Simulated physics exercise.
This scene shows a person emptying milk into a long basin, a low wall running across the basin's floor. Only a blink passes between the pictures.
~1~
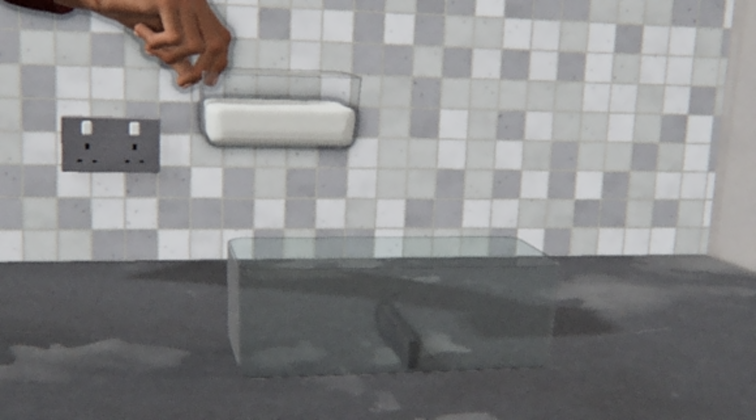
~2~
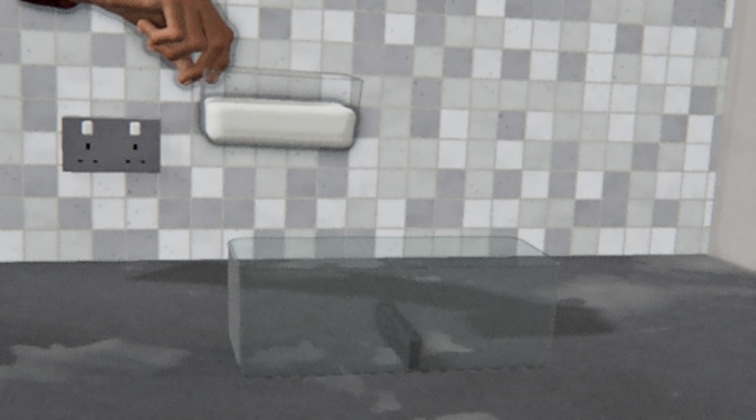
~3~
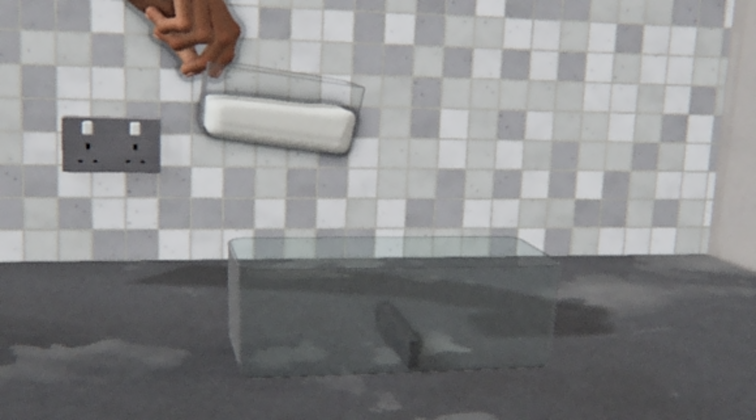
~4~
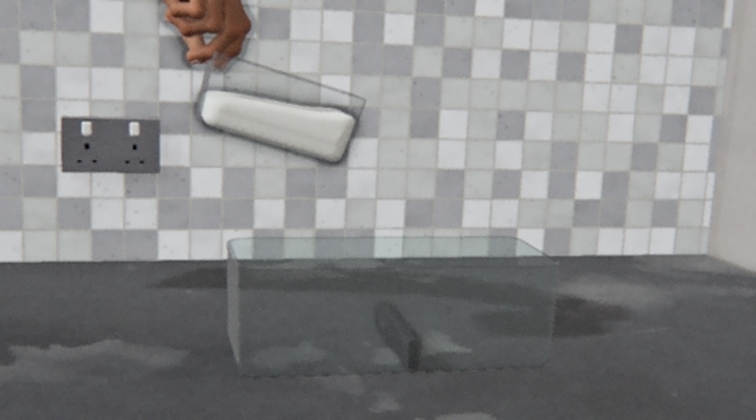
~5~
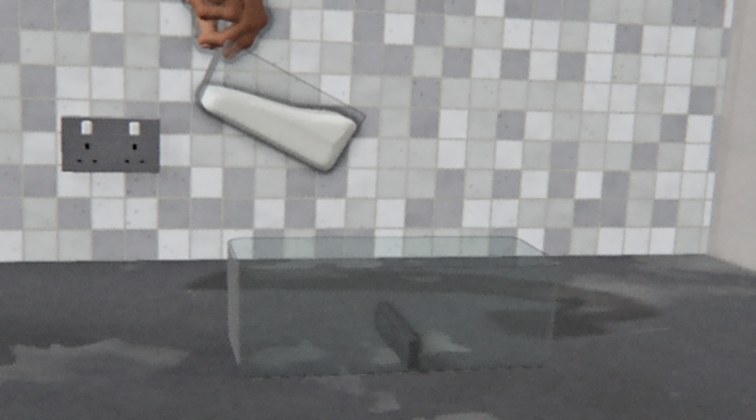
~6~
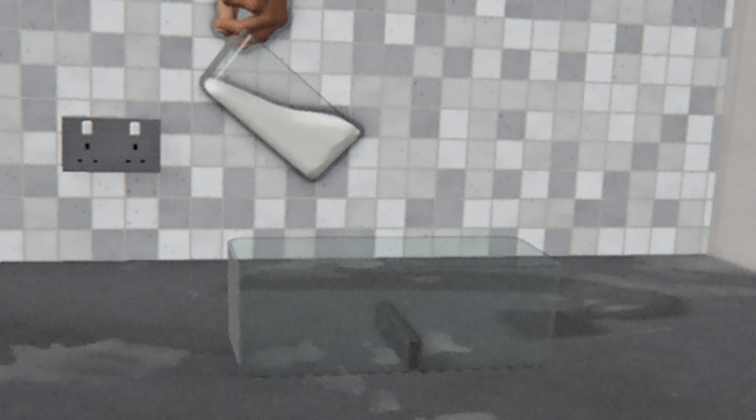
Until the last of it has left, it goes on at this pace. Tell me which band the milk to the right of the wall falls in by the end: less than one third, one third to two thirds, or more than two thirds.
Looks to me like the right side of the wall gets short of a third.
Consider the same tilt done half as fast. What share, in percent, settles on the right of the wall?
Around 40 percent ends up there.
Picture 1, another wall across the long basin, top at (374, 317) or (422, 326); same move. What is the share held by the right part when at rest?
About 45 % for the first and about 30 % for the second.
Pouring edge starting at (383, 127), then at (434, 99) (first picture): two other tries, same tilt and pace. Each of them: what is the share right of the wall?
40 % and 75 %.
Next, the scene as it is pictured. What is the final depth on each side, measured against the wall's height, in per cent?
On the left 50 %, on the right 20 %.
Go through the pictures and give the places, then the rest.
In the first picture, it leans 0°; its right rim is at (353, 77); the milk meets the walls at (204, 103) and (346, 107); the long basin's rim runs from (233, 255) to (539, 252); the wall's top is at (398, 324).
In the second picture, it leans 2°; its right rim is at (354, 79); the milk meets the walls at (205, 103) and (347, 108).
In the third picture, it leans 7°; its right rim is at (356, 86); the milk meets the walls at (205, 100) and (347, 110).
In the fourth picture, it leans 15°; its right rim is at (357, 98); the milk meets the walls at (204, 97) and (347, 114).
In the fifth picture, it leans 26°; its right rim is at (357, 113); the milk meets the walls at (205, 91) and (349, 118).
In the sixth picture, it leans 39°; its right rim is at (353, 131); the milk meets the walls at (204, 82) and (353, 122).
A moment on, the tilt is 111° and 9 per cent is still to pour, 42 is left of the wall and 0 right of it.
Next, the tilt is 117° and 1 per cent is still to pour, 77 is left of the wall and 12 right of it.
Then the tilt is 117° and 0 per cent is still to pour, 69 is left of the wall and 20 right of it.
Later the tilt is 117° and 0 per cent is still to pour, 69 is left of the wall and 22 right of it.
At rest 69 per cent lies left of the wall, 22 right of it and 9 outside.
